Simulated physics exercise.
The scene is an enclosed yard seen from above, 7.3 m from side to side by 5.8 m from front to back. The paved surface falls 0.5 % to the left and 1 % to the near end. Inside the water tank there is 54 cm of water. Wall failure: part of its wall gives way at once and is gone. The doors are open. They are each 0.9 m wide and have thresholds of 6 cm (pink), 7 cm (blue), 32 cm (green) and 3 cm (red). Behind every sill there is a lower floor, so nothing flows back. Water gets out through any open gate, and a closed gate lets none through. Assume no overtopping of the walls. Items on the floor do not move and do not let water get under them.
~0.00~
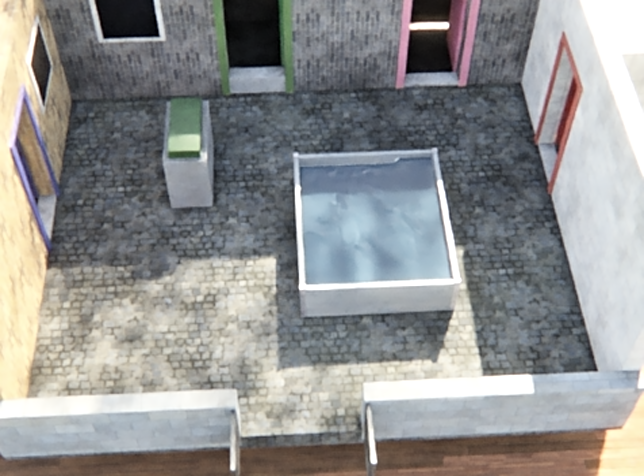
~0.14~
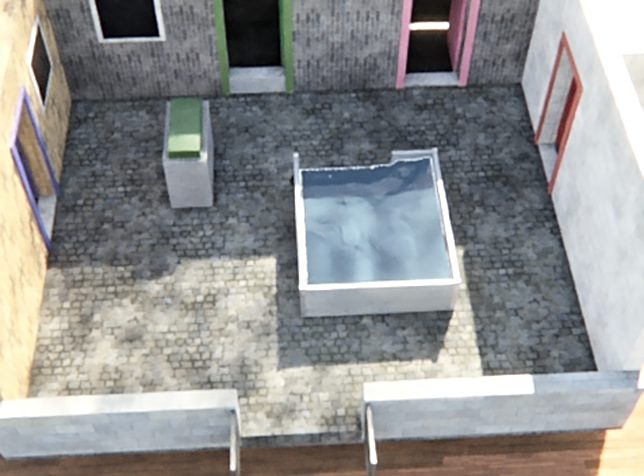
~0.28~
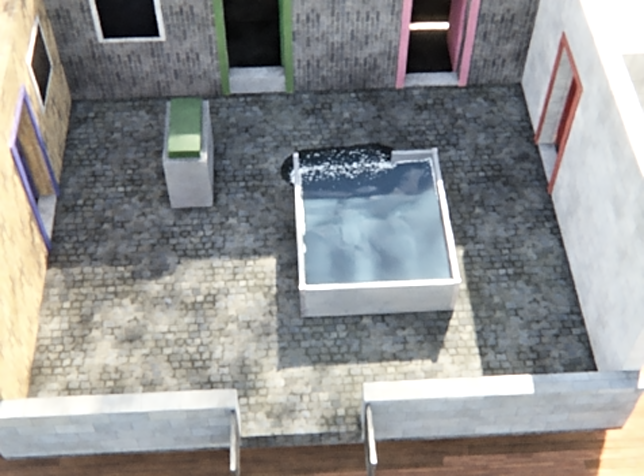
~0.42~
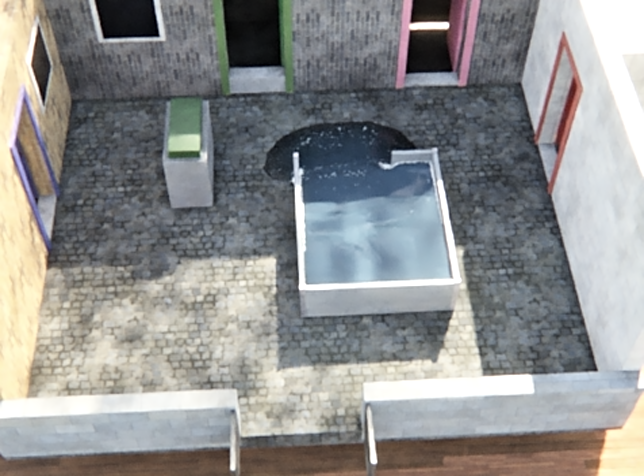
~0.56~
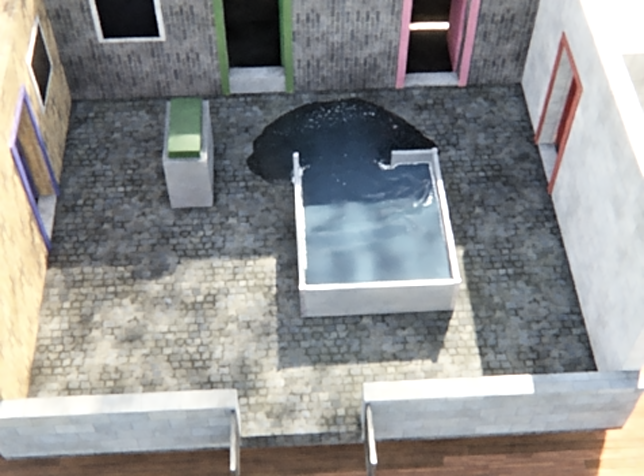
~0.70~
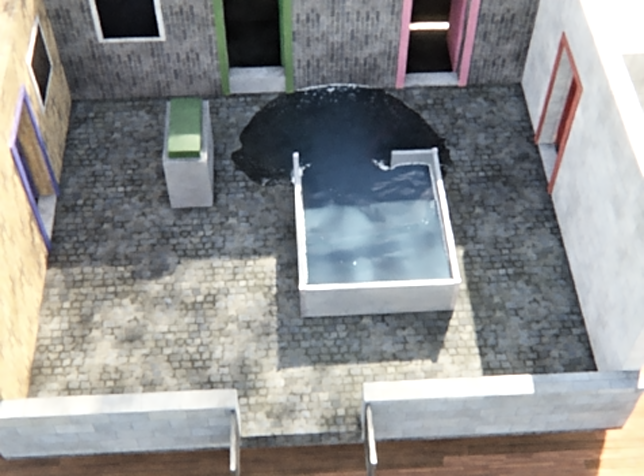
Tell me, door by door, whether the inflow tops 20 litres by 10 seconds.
At the end, at the pink door the inflow will be out of bounds; at the blue door the inflow will be within bounds; at the green door the inflow will be within bounds; at the red door the inflow will be out of bounds.
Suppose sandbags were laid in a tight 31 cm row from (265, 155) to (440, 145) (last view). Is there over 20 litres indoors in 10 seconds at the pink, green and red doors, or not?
Against the limit, the pink door stays within it, the green door stays within it and the red door goes beyond it.
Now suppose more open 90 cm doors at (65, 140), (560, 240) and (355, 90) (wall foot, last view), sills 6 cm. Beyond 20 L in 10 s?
Taking them in order, the first gets enough, the second too little and the third enough.
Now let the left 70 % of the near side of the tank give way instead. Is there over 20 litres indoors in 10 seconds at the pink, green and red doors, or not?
For pink, too little; for green, too little; for red, too little.
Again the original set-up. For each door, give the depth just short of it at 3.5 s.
Depths: Pink door 10 cm, blue door 7 cm, green door 16 cm, red door 8 cm.
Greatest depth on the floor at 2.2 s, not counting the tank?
It tops out at some 32 cm.
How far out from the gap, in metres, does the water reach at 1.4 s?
Distance: Approx. 2.8 m.
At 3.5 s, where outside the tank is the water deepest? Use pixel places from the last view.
It's at about (72, 101) in the last picture.
After 1.4 s water covers 15 % of the floor and is deepest (33 cm) near (319, 99); pink door 11 cm at the sill, 1 L in, blue door not reached, green door 22 cm at the sill, 0 L in, red door not reached.
After 2.2 s water covers 25 % of the floor and is deepest (32 cm) near (330, 91); pink door 12 cm at the sill, 12 L in, blue door not reached, green door 24 cm at the sill, 0 L in, red door not reached.
After 3.5 s water covers 40 % of the floor and is deepest (26 cm) near (72, 101); pink door 10 cm at the sill, 33 L in, blue door 7 cm at the sill, 0 L in, green door 16 cm at the sill, 0 L in, red door 8 cm at the sill, 2 L in.
After 6.0 s water covers 80 % of the floor and is deepest (14 cm) near (23, 429); pink door 7 cm at the sill, 43 L in, blue door 7 cm at the sill, 4 L in, green door 9 cm at the sill, 0 L in, red door 6 cm at the sill, 27 L in.
After 10.0 s water covers 95 % of the floor and is deepest (12 cm) near (23, 429); pink door 5 cm at the sill, 45 L in, blue door 6 cm at the sill, 5 L in, green door 4 cm at the sill, 0 L in, red door 4 cm at the sill, 45 L in.
